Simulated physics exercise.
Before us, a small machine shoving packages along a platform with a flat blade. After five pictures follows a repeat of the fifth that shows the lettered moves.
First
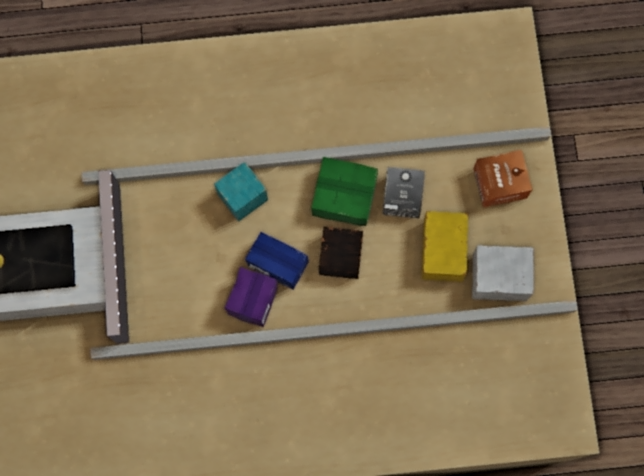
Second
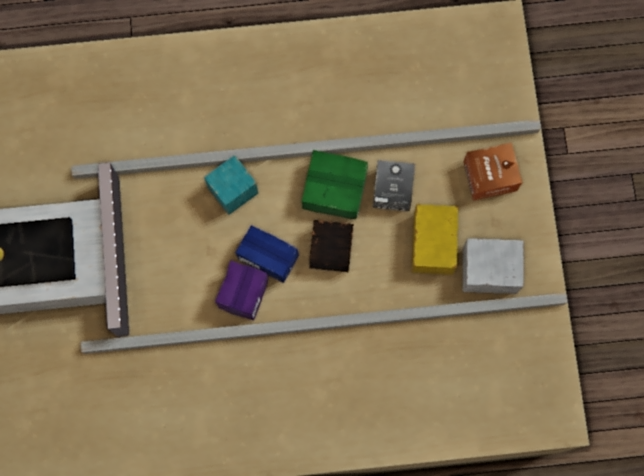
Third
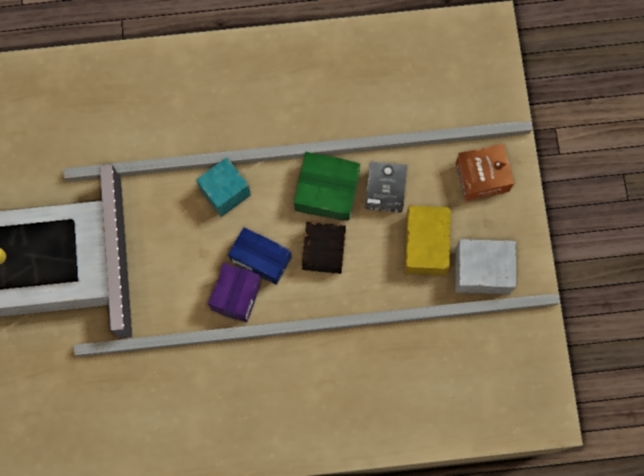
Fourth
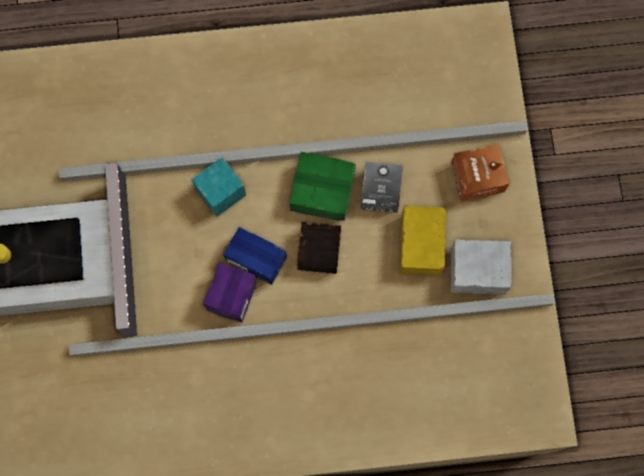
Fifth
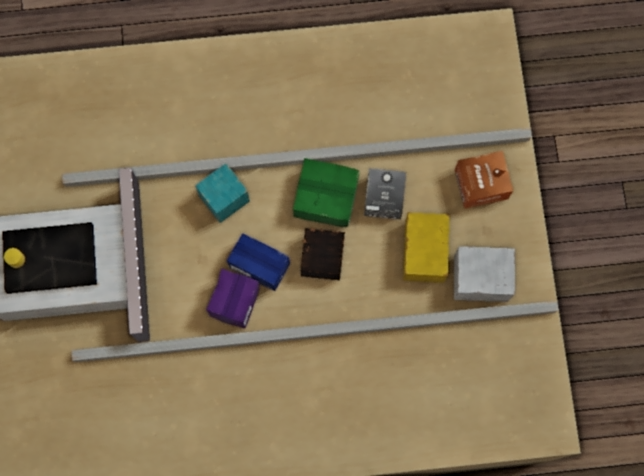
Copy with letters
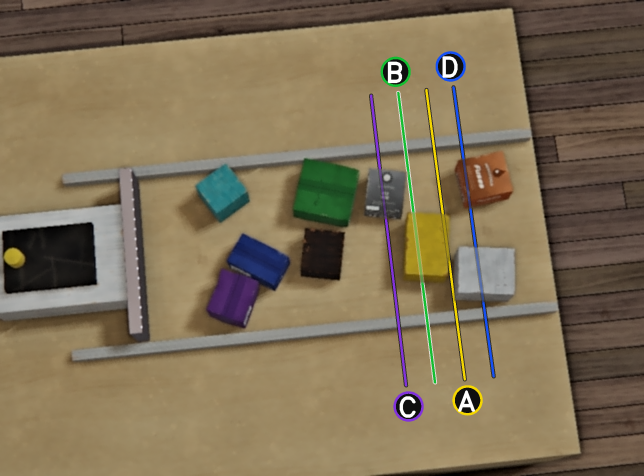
Flat-bladed machine edging slightly right between two grey rails towards colourful boxes, which stay still on the platform, untouched by the blade.
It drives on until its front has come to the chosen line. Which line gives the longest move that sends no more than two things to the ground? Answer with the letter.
B.
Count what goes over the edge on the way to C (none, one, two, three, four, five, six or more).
By then, none.
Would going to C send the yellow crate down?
No.
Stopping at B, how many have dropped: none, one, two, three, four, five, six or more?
Two.
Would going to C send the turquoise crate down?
No.
On the copy, A at (445, 230); B at (416, 233); C at (388, 236); D at (473, 228).
On B. First, robot (159, 246); purple box (265, 294); turquoise crate (259, 198).
Then, robot (263, 236); white crate (509, 273); orange box (492, 180).
Finally, robot (341, 228); white crate over the edge; orange box over the edge; two fallen.
By contrast, A drops four; C is within the limit but short; D drops five.
